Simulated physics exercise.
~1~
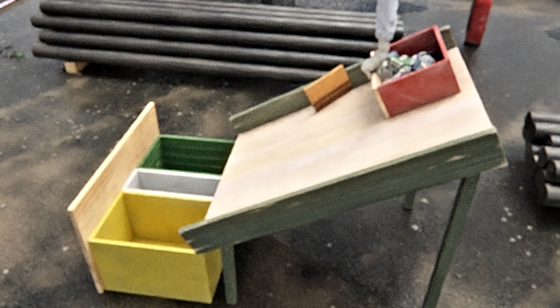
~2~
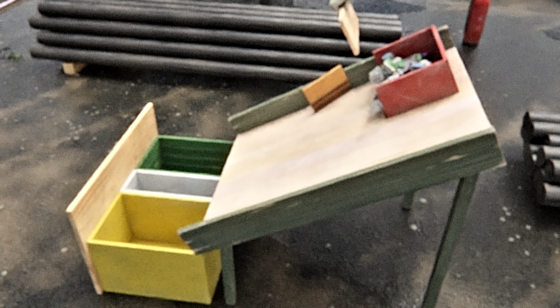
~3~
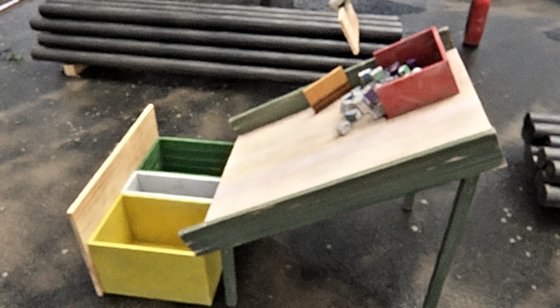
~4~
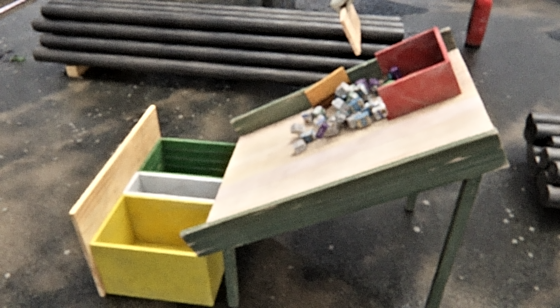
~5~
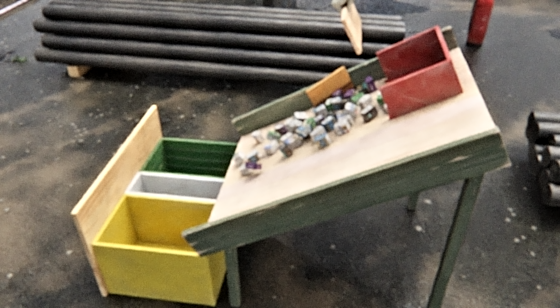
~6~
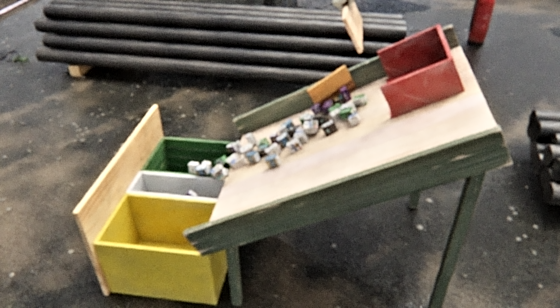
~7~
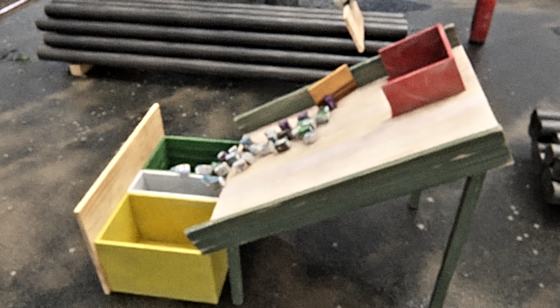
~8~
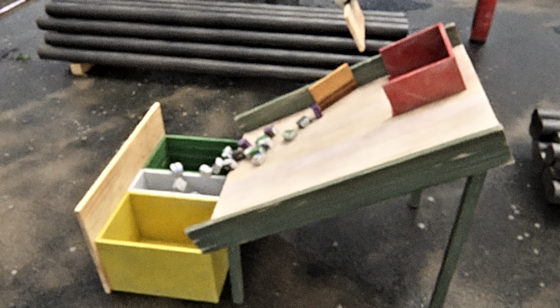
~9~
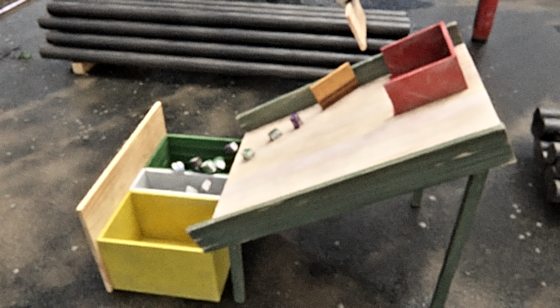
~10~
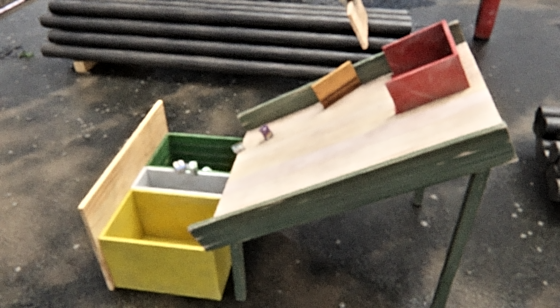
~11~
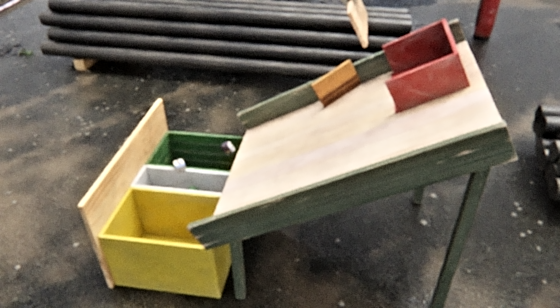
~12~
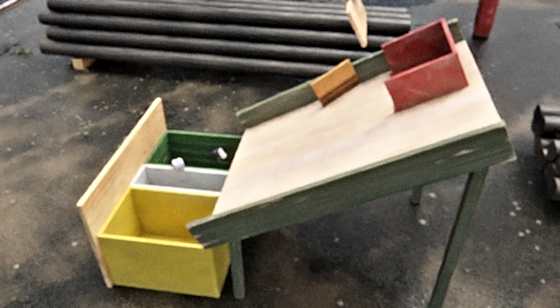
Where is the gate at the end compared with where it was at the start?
It starts at the open side of the red pen, against the small cartons. By the end it is up and to the left, held clear above the top edge of the table in front of the dark pipes.
